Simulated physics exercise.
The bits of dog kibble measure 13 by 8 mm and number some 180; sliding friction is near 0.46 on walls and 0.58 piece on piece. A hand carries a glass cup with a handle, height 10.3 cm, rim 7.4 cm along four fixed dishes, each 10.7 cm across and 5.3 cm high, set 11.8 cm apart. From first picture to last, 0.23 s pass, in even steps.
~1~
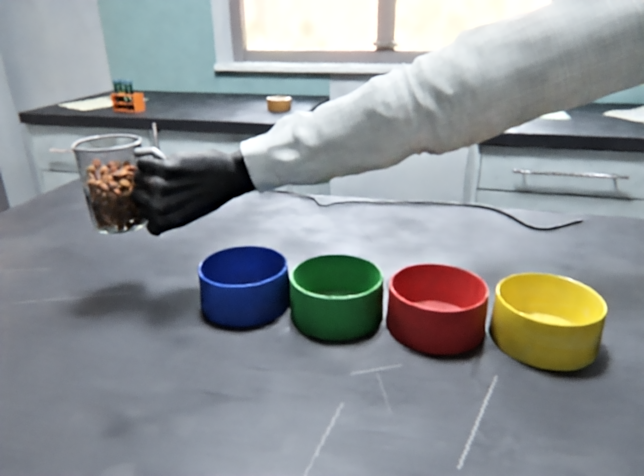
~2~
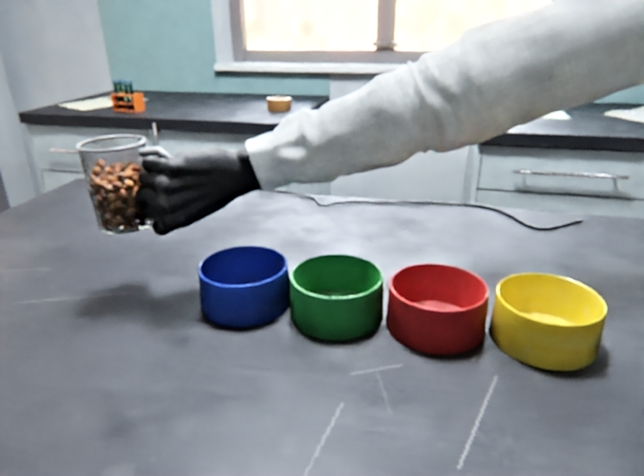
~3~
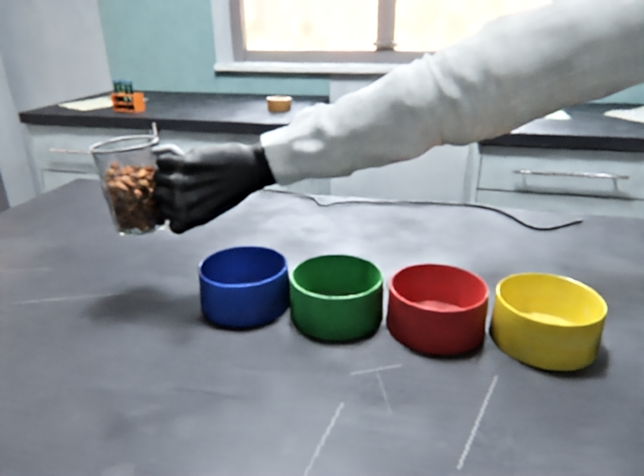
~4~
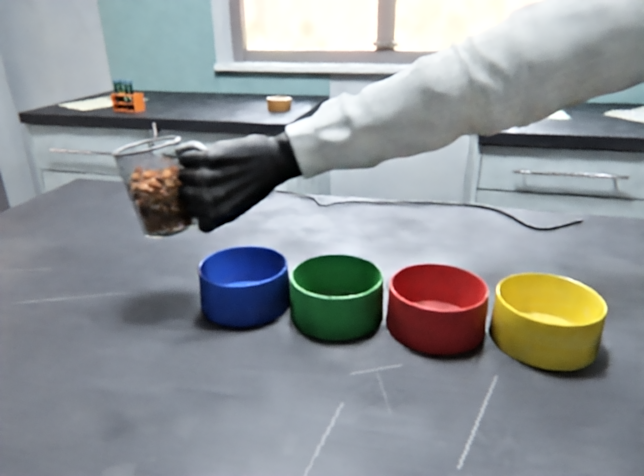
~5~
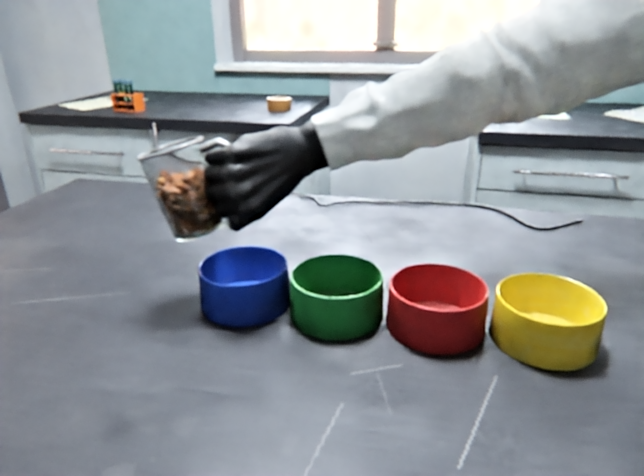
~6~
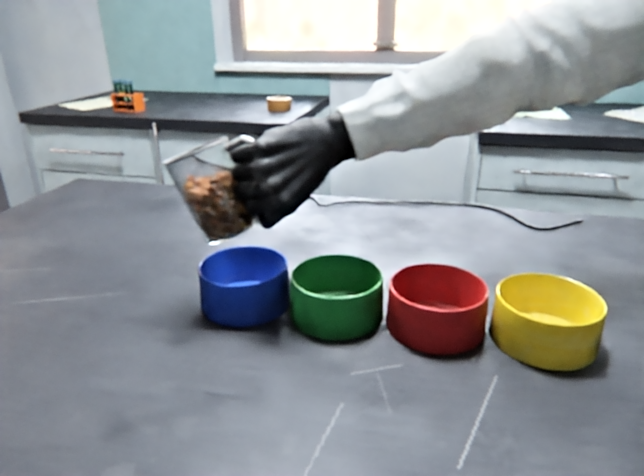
Glass cup of brown pieces moving right in a black-gloved hand, tilting gradually, near blue, green, red and yellow dishes.
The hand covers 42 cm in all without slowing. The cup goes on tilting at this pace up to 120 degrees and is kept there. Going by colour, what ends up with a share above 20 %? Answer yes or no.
Red yes, blue no, green no, yellow no, counter no.
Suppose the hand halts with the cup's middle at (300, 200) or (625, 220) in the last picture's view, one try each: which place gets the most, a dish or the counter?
Most goes to: Blue; yellow.
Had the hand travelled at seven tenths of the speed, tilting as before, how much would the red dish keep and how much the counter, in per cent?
In that case red 100, counter 0.
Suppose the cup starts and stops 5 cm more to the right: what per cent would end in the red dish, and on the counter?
In that case red 100, counter 0.
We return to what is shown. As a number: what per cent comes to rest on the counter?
Roughly 5 per cent.
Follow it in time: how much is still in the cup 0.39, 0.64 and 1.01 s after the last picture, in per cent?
In turn: 100, 100, 45.
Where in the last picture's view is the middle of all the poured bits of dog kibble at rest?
At about (421, 309).
Then, 0.39 s after the last picture, tilt 69 degrees; cup holds 100 %.
Then, 0.64 s after the last picture, tilt 100 degrees; cup holds 100 %.
Then, 1.01 s after the last picture, tilt 120 degrees; cup holds 45 %, red 55 %.
In the end, red 95 %, blue 0 %, green 5 %, yellow 0 %, counter 5 %.
